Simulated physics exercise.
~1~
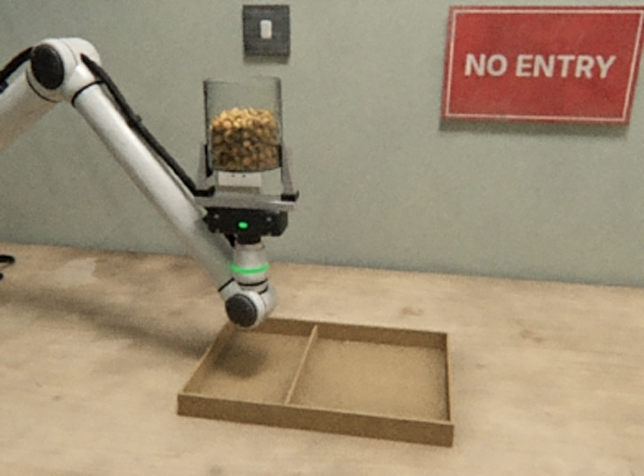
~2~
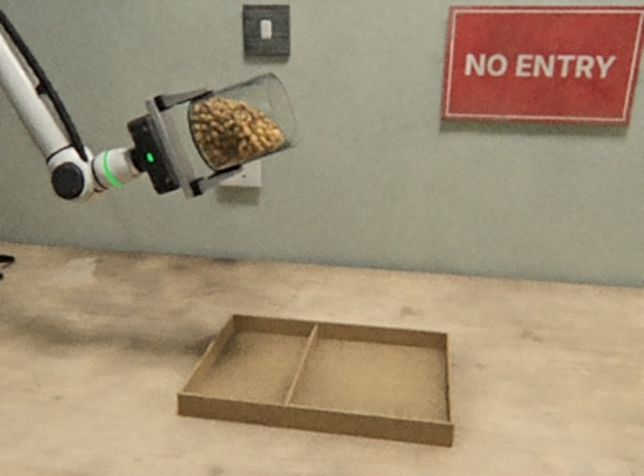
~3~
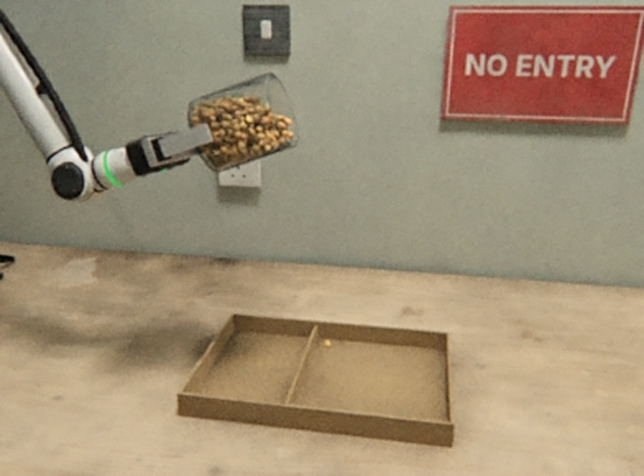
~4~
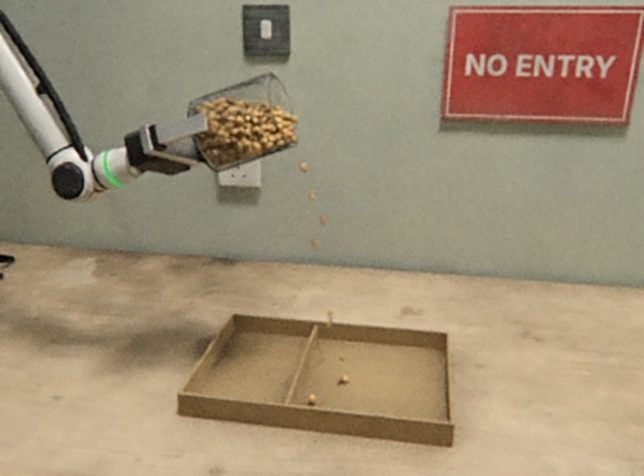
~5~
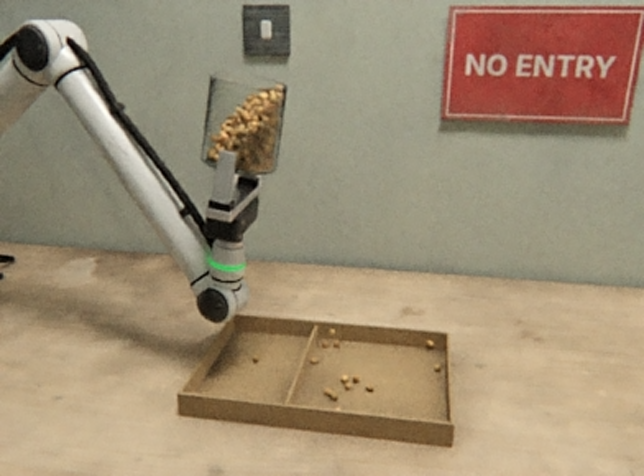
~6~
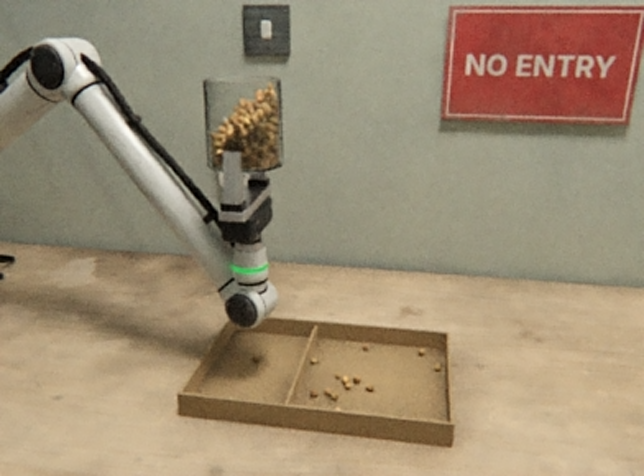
A robot arm tips and twists a beaker, drops a few chickpeas into a divided tray, then rights it.
